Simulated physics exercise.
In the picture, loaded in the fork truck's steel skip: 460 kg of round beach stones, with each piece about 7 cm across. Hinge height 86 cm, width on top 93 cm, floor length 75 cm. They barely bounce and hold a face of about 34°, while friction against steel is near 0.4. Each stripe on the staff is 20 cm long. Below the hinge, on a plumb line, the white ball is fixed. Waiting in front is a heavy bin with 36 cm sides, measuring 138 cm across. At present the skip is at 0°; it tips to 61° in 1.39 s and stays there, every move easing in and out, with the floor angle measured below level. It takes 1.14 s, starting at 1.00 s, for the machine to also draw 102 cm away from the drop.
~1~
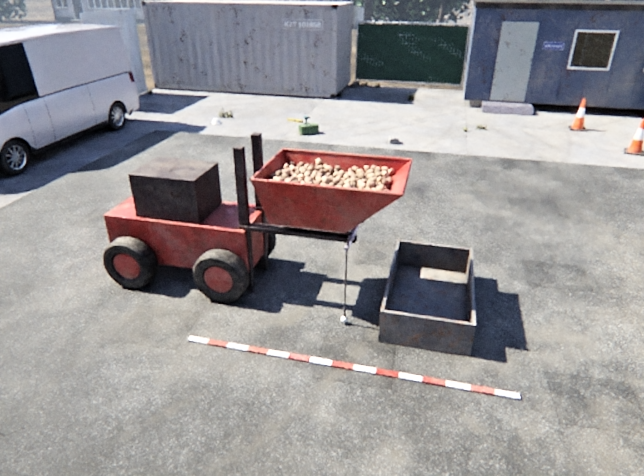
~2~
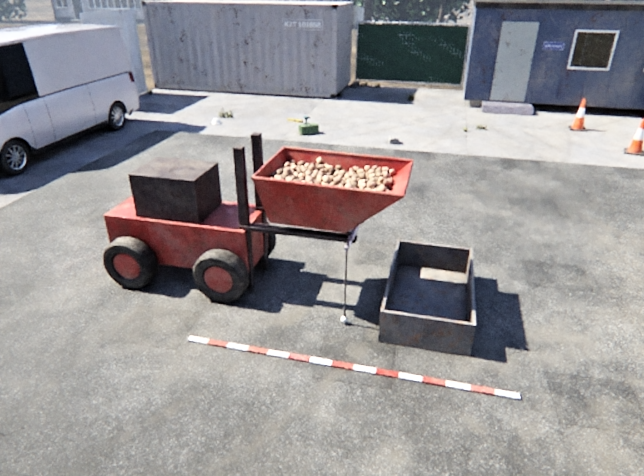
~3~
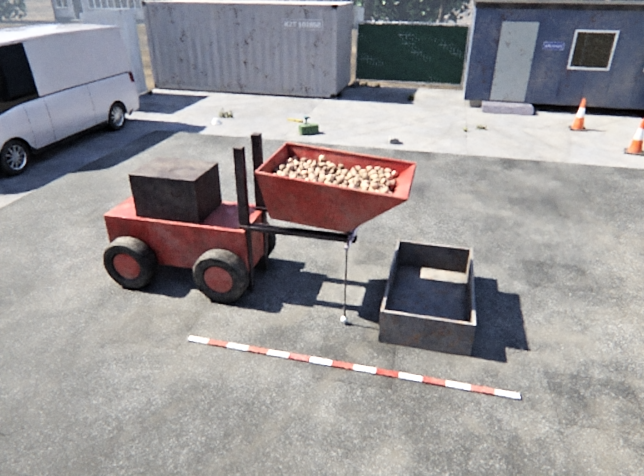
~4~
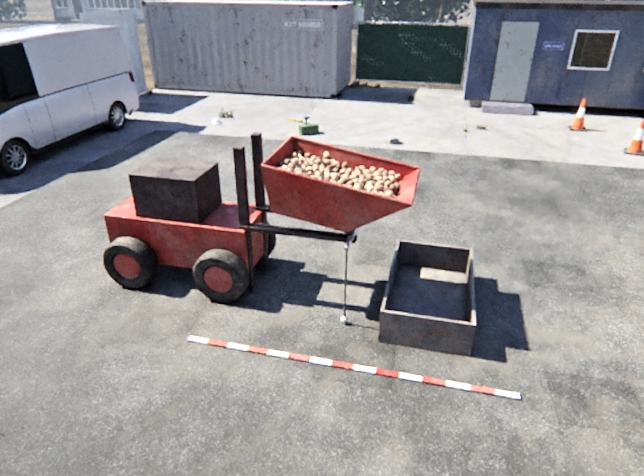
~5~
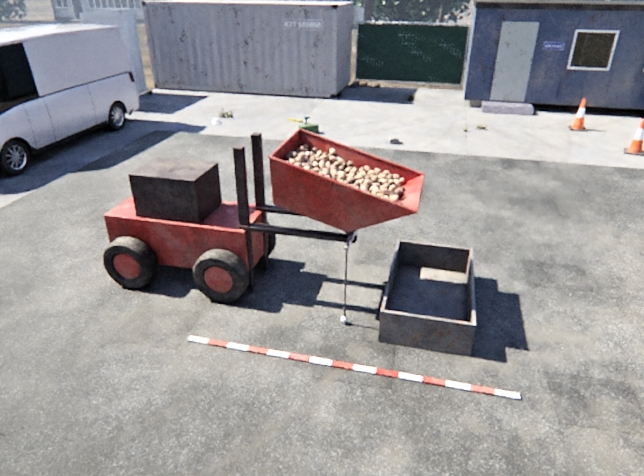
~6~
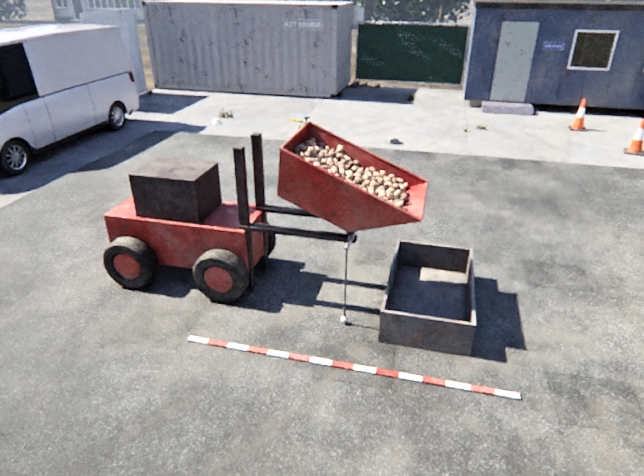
A paved yard in daylight is seen from above at an angle by a still camera, with grey and blue containers, a white van and orange cones behind. A red fork truck at left holds a red steel skip of pale brown stones, beside an open dark box and a red-and-white staff. The skip starts level, then tilts steadily, its left end rising and its right lip dipping, while the stones stay inside.
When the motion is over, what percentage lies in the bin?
Close to 65 percent.
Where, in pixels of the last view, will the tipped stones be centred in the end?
Around (415, 296).
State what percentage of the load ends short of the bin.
About 35% of the load.
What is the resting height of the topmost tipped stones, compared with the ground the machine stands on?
Result: Near 32 cm above the ground.
A little later the floor is at 51°; 100 % in the skip; the foremost stones are at (422, 230).
Then the floor is at 61°; 53 % in the skip, 1 % short of the bin, 46 % in the bin; the foremost stones are at (464, 313).
Later still the floor is at 61°; 5 % in the skip, 28 % short of the bin, 67 % in the bin; the foremost stones are at (474, 311).
In the end the floor is at 61°; 0 % in the skip, 33 % short of the bin, 67 % in the bin; the foremost stones are at (474, 311).
